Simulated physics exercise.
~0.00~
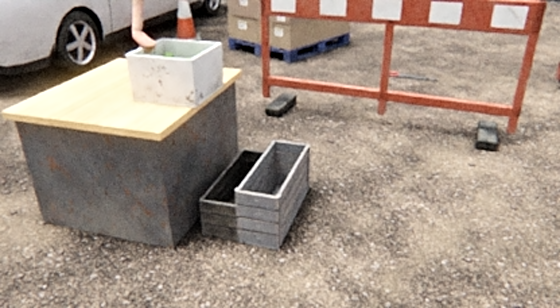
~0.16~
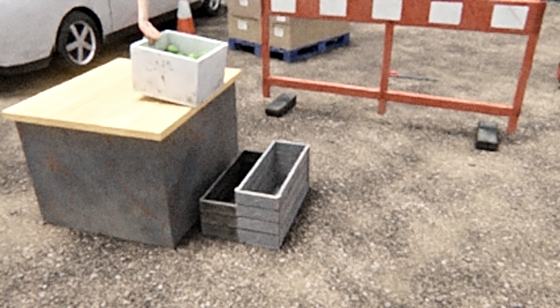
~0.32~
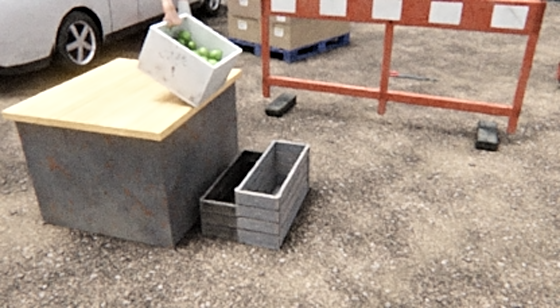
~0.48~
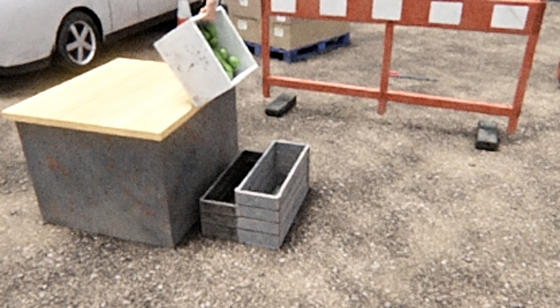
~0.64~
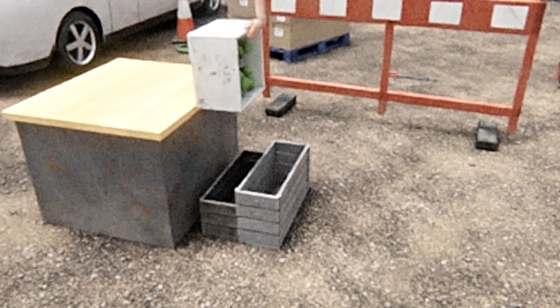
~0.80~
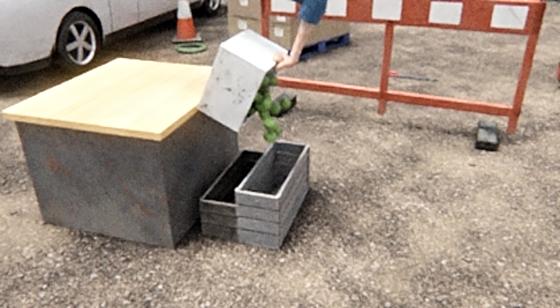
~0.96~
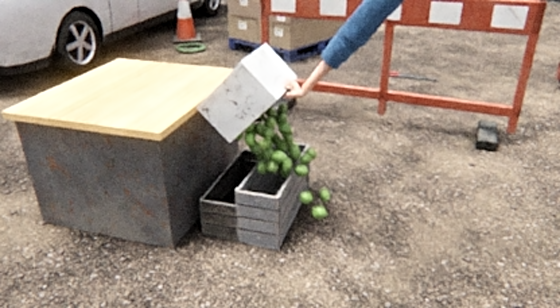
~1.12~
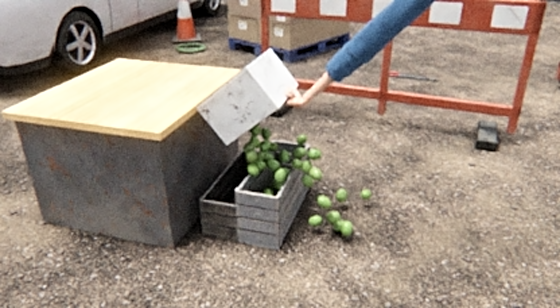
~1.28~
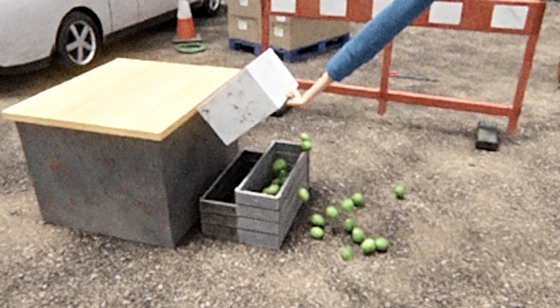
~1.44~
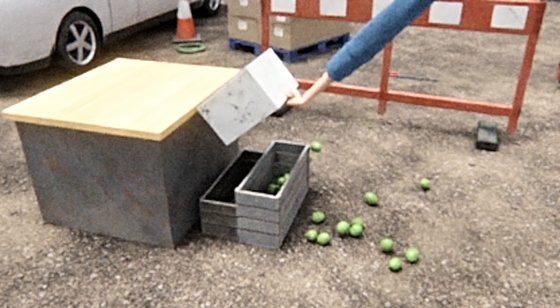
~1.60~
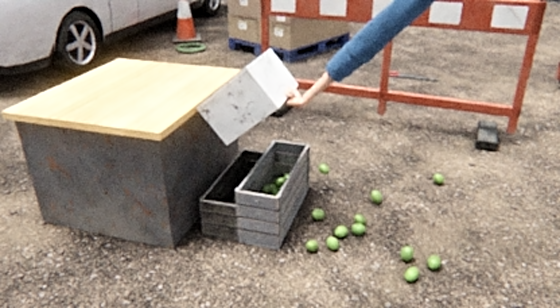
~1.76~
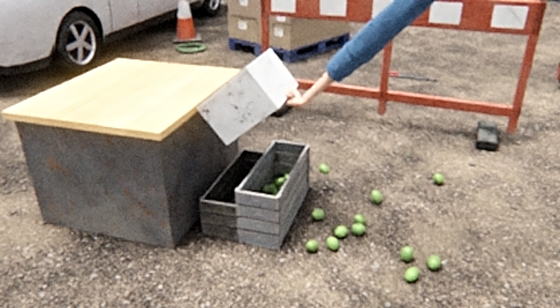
At the start, a white tote sits on a pale bench top, with a black tub and a grey bin on the gravel to the right. A hand lifts the tote and tilts it rightward, revealing green limes inside. The tote swings past the bench edge and tips over further, and the limes tumble out towards the grey bin. Many drop into it, while others bounce and roll across the gravel to the right. The arm holds the tote tilted as the strays come to rest, leaving limes in the grey bin, others scattered beyond it, and none visible in the black tub.
